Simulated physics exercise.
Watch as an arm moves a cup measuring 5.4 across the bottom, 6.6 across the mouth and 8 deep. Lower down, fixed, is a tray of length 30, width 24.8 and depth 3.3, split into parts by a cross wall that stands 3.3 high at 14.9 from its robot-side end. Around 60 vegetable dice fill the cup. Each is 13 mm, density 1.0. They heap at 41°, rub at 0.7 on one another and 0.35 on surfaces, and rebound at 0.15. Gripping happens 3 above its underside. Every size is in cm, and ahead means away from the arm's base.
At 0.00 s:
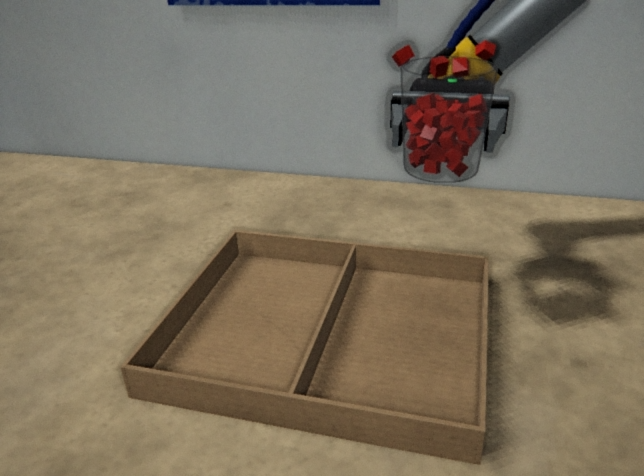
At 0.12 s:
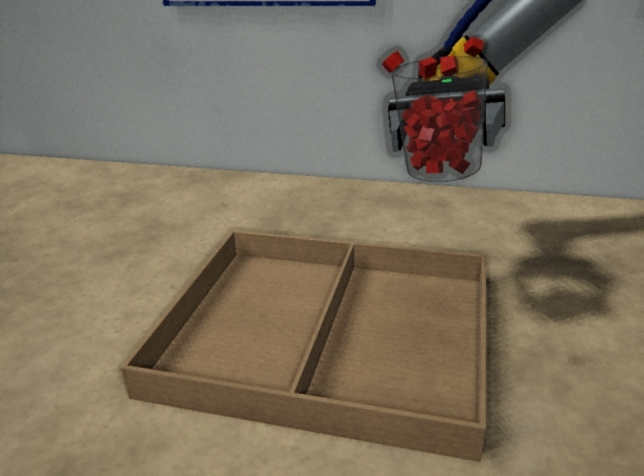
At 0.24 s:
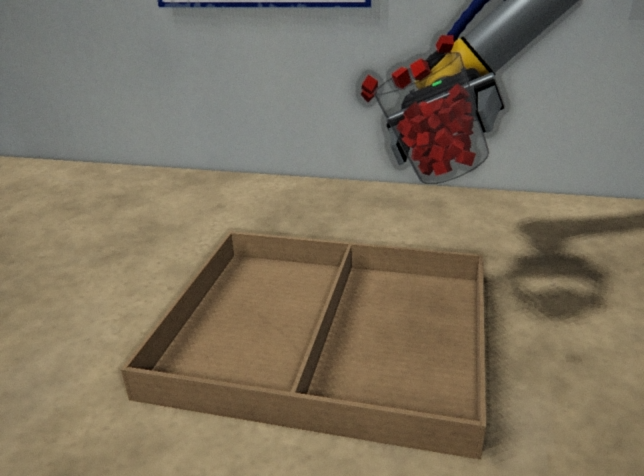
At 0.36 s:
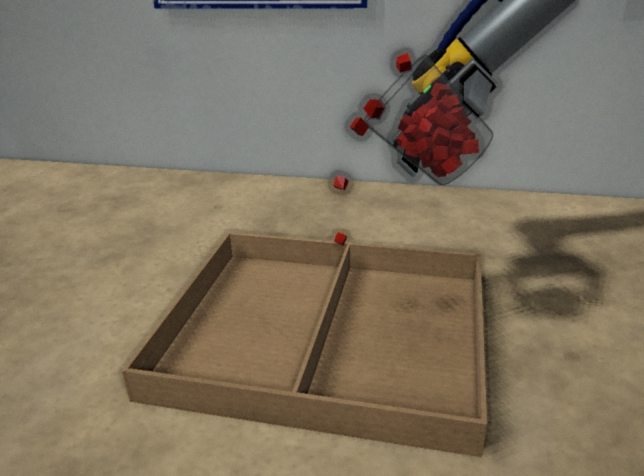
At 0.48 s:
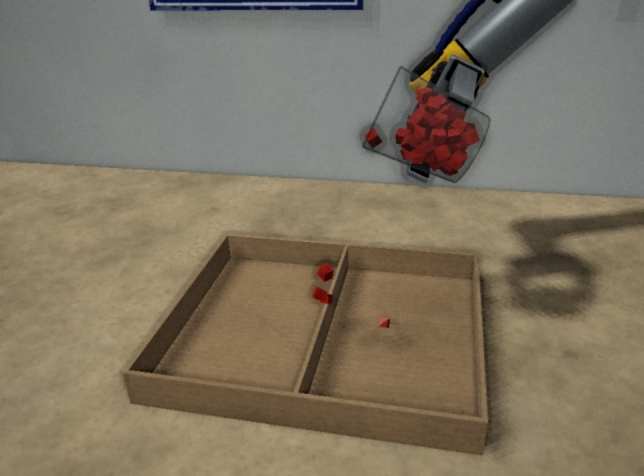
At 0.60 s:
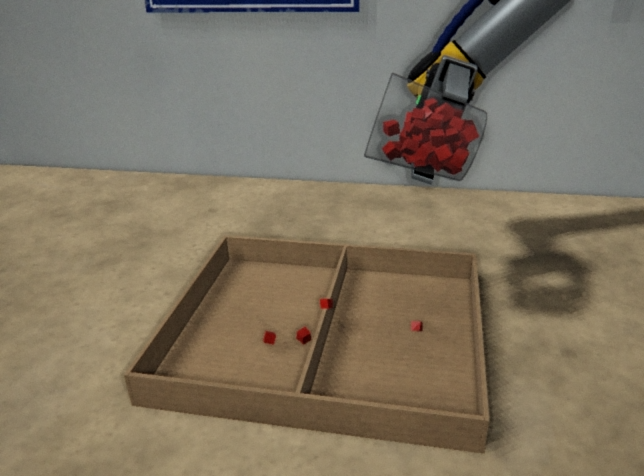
A clear cup heaped with small red cubes was tilted steadily to the left by a robot arm, and a few cubes tumbled out into the divided wooden tray below while most stayed inside.
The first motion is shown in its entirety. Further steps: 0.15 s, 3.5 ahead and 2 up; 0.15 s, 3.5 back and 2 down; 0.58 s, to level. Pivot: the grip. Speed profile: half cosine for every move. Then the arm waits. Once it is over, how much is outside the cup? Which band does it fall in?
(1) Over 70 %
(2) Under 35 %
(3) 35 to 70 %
Under 35 %.
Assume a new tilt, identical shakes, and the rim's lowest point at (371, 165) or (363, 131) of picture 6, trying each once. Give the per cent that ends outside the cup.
About 50 and 10 %.
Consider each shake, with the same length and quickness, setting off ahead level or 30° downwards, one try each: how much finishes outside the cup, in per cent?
First try some 20 %, second try some 10 %.
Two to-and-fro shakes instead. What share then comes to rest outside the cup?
Approx. 30 per cent.
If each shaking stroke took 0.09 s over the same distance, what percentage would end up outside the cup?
In that case it would be near 90 percent.
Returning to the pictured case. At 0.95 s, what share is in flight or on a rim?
I'd put it near 10 per cent.
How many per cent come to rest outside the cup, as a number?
20 per cent or thereabouts.
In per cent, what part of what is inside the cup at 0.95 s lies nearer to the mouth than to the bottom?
I'd say close to 55 per cent.
After 0.95 s, tilted 72° forward, highest piece 23 above the table; 48 in the cup, 3 in the robot-side part, 2 in the far-side part, 6 in flight or on a rim.
After 1.30 s, tilted 15° forward, highest piece 26 above the table; 48 in the cup, 7 in the robot-side part, 4 in the far-side part.
After 1.68 s, level, highest piece 25 above the table; 48 in the cup, 7 in the robot-side part, 4 in the far-side part.
After 2.73 s, level, highest piece 25 above the table; 48 in the cup, 7 in the robot-side part, 4 in the far-side part.
At rest, 48 in the cup, 7 in the robot-side part, 4 in the far-side part. That is 19 % outside the cup.
